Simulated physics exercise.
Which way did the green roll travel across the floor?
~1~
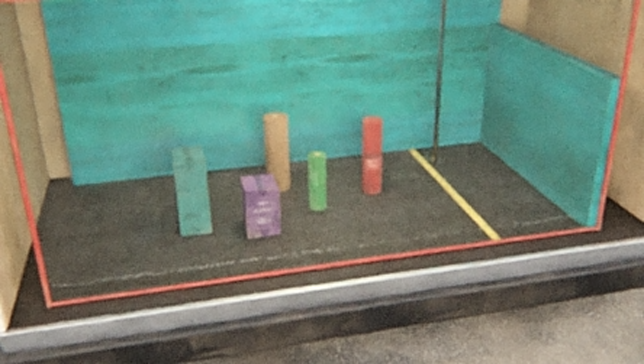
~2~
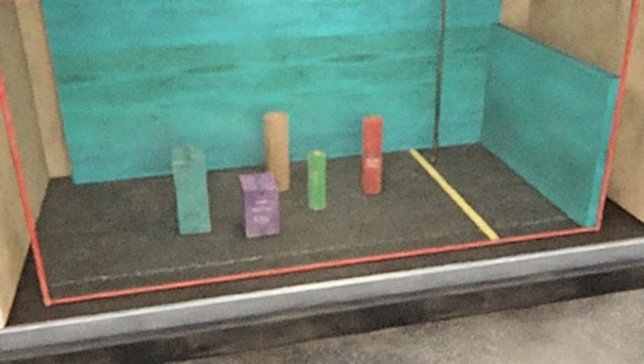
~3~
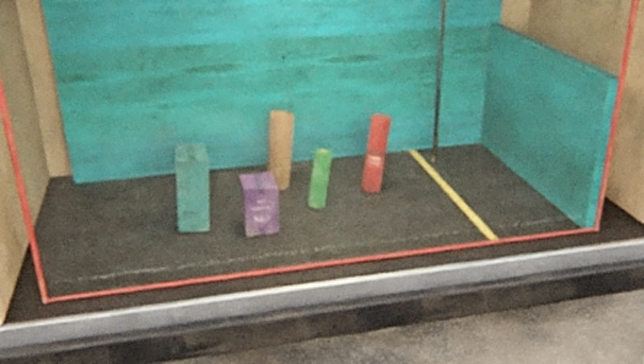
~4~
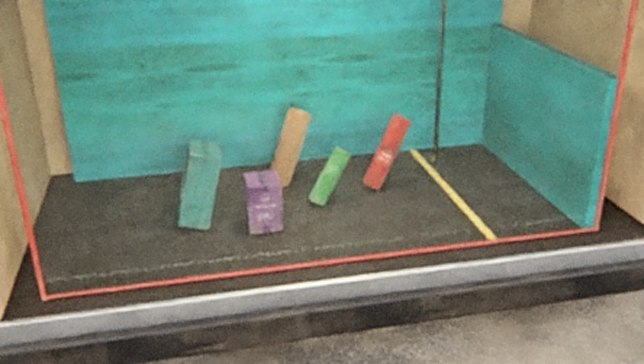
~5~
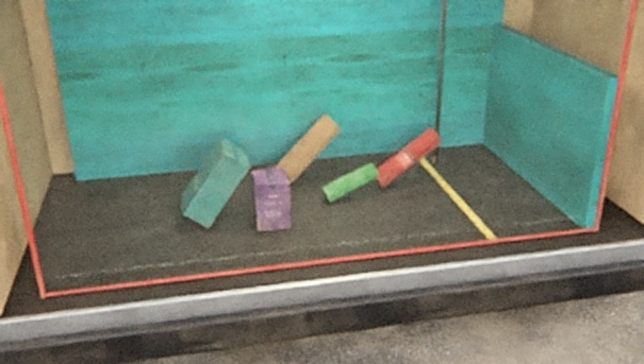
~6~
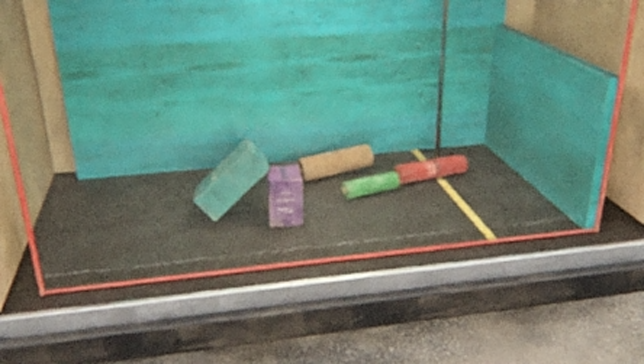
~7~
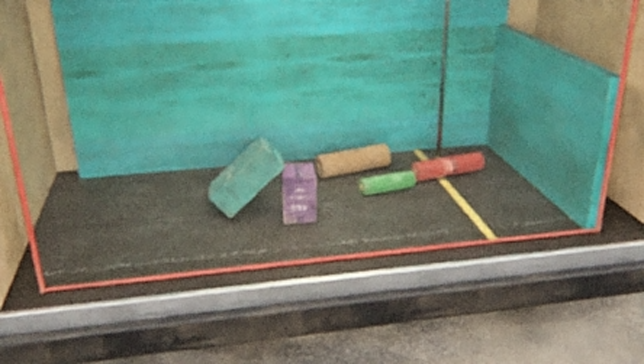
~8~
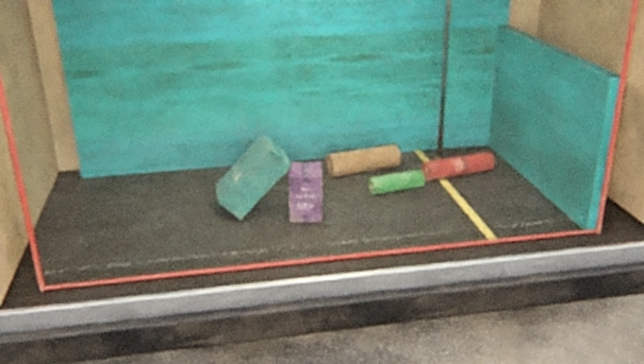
The green roll toppled over and travelled to the right.
